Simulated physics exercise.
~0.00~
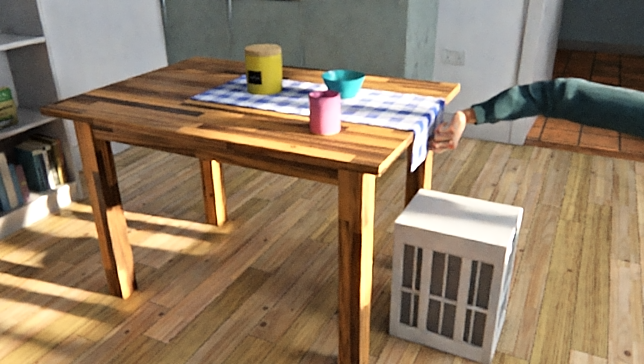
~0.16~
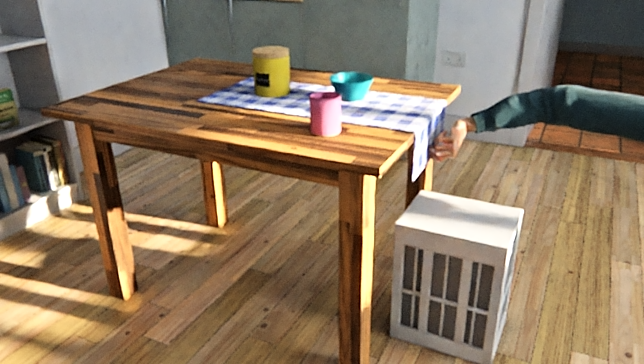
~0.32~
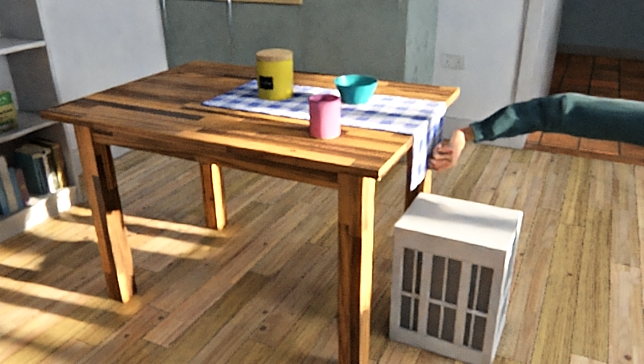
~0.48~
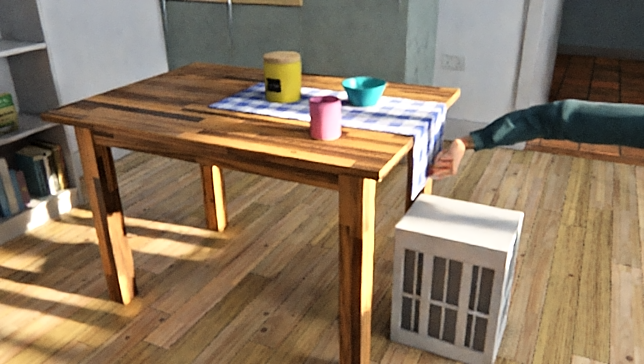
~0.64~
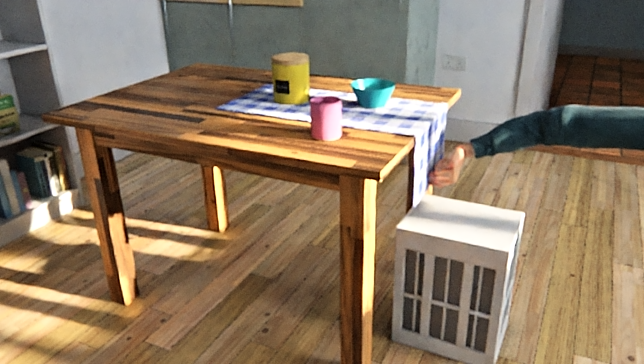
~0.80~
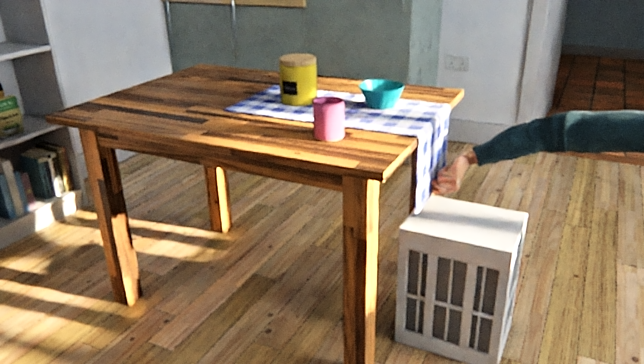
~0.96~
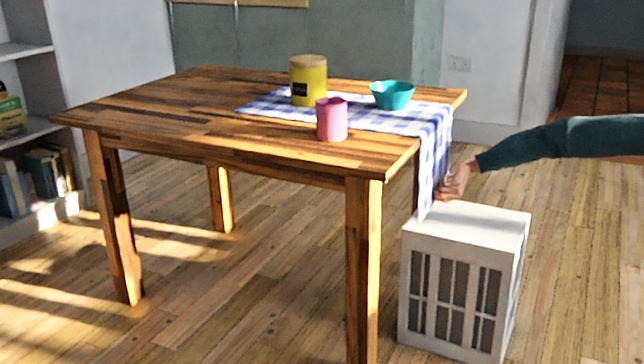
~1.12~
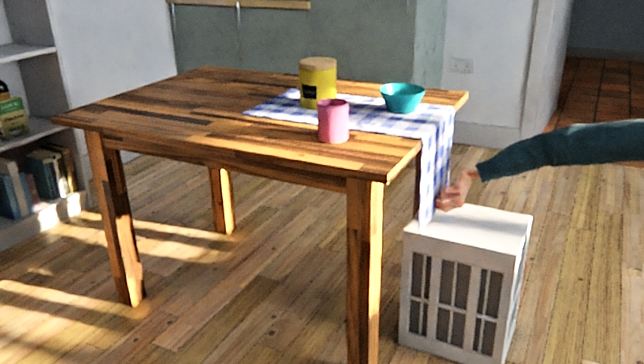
On a wooden table, a hand pulls the checked cloth down, carrying bowl and canister right.
